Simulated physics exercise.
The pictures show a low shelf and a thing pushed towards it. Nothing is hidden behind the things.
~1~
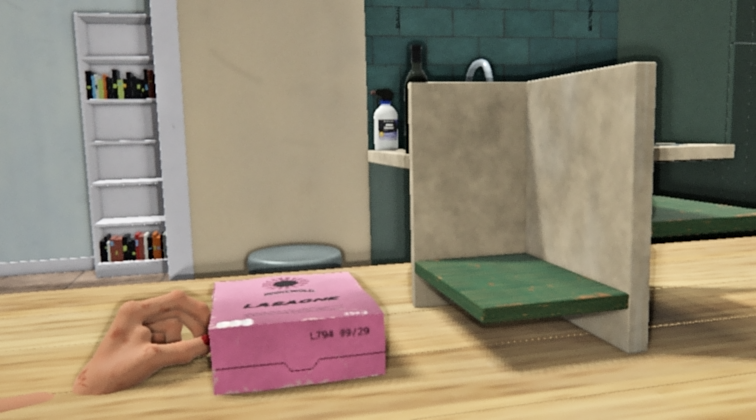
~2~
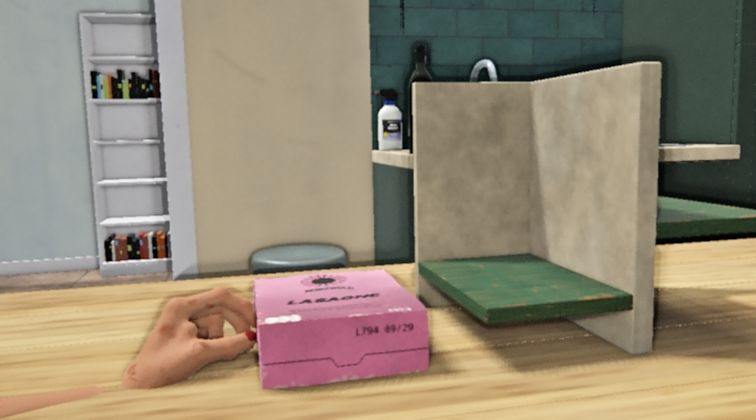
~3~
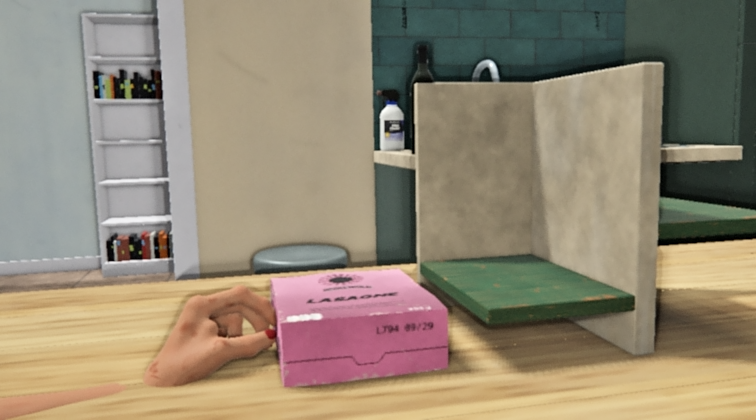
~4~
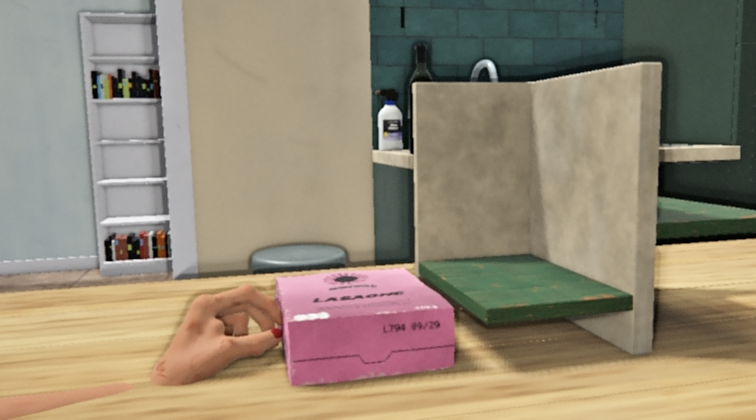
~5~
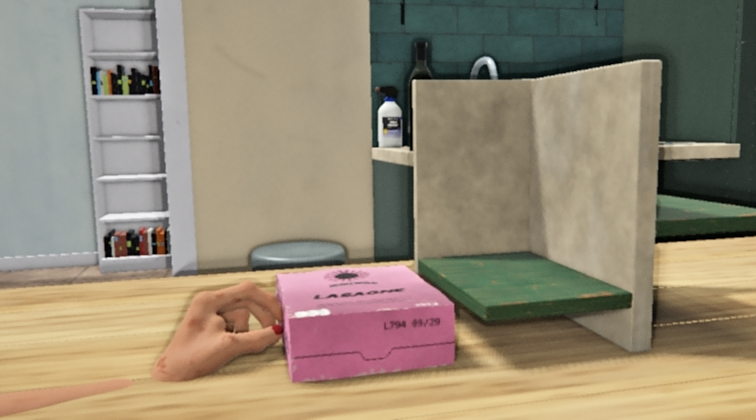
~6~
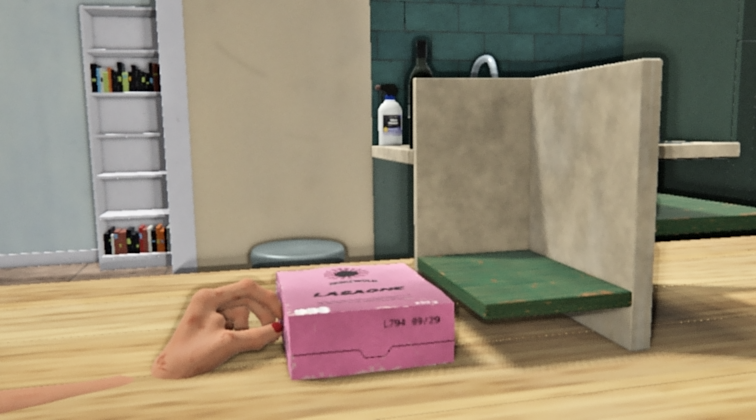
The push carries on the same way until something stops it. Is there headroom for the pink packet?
The pink packet catches on the edge.
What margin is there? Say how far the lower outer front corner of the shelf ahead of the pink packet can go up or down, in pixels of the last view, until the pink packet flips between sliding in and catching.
Roughly 16 pixels up.
Then, 0.20 s past the last view, pink packet sliding up to the opening near (365, 312).
Then, 0.26 s past the last view, pink packet sliding up to the opening near (376, 311).
Finally, the pink packet is too tall, near (377, 311).
